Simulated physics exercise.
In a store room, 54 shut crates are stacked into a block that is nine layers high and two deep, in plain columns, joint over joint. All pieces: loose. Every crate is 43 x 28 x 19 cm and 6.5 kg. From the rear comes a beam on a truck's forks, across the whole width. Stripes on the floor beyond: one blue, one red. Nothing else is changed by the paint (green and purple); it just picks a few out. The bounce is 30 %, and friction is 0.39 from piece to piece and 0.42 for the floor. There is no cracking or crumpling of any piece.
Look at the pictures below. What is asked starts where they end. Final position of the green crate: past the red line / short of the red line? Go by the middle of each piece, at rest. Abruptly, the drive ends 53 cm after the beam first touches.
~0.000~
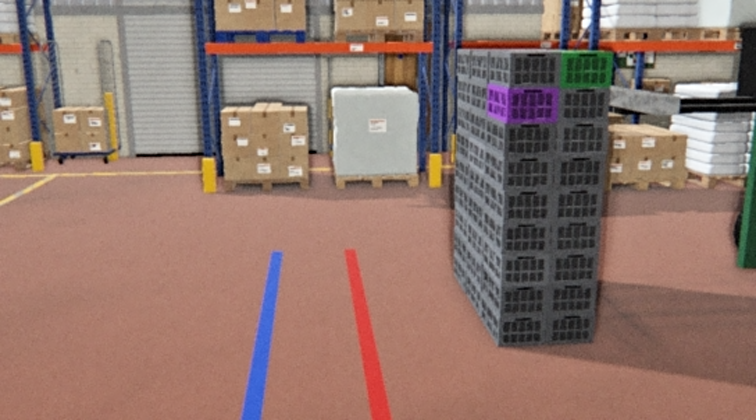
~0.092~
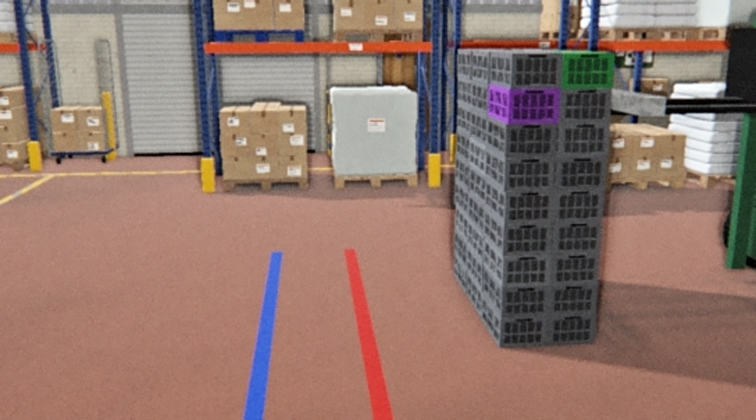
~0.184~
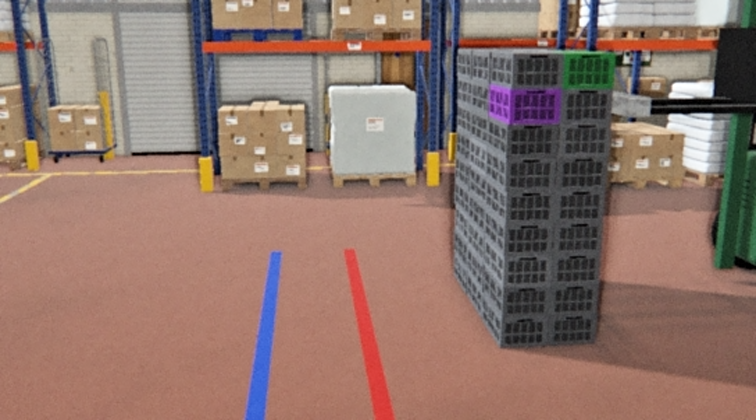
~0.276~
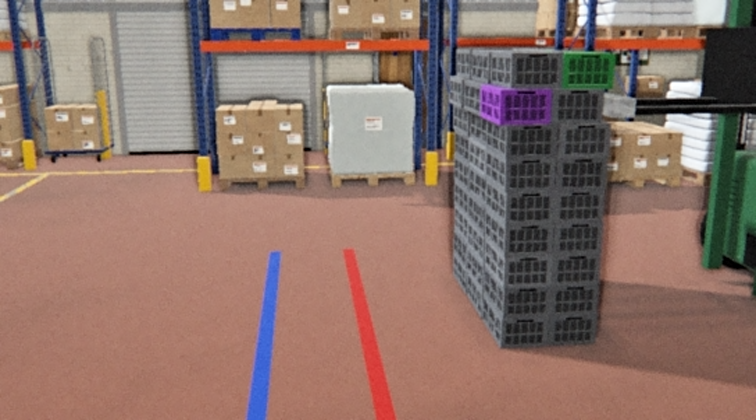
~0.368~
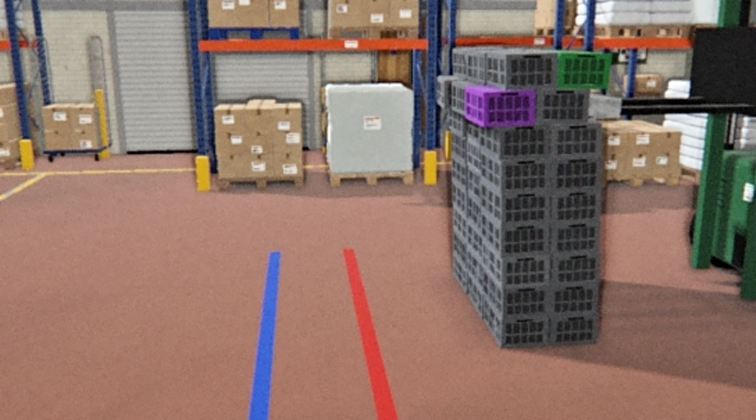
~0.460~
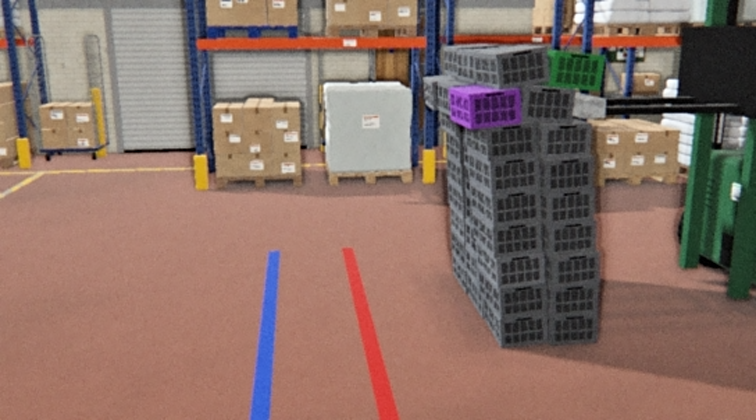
Short of the red line.
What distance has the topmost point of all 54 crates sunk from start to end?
About 5 cm.
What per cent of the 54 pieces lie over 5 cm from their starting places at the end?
Answer: 70 %.
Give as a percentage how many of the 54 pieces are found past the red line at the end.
Estimate: Close to 40%.
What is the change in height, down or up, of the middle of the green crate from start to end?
Its middle ends around 95 cm lower.
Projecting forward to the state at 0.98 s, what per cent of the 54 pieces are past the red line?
By then, 0 per cent.
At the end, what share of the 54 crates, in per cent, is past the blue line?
Share past the line: Some 25 %.
By 0.66 s, none of the 54 crates past the red line, 40 disturbed; green crate tilted 15°; purple crate tilted 14°.
By 0.98 s, 1 of the 54 crates past the red line; green crate tilted 17°; purple crate tilted 36°, 29 cm lower.
By 1.32 s, 15 of the 54 crates past the red line; green crate on its side; purple crate on its side.
By 1.80 s, 21 of the 54 crates past the red line; green crate upside down; purple crate upside down.
When it is over (3.5 s), 22 of the 54 crates past the red line; green crate upside down; purple crate upside down. In pixels of the last frame, middles, green crate near (414, 234).
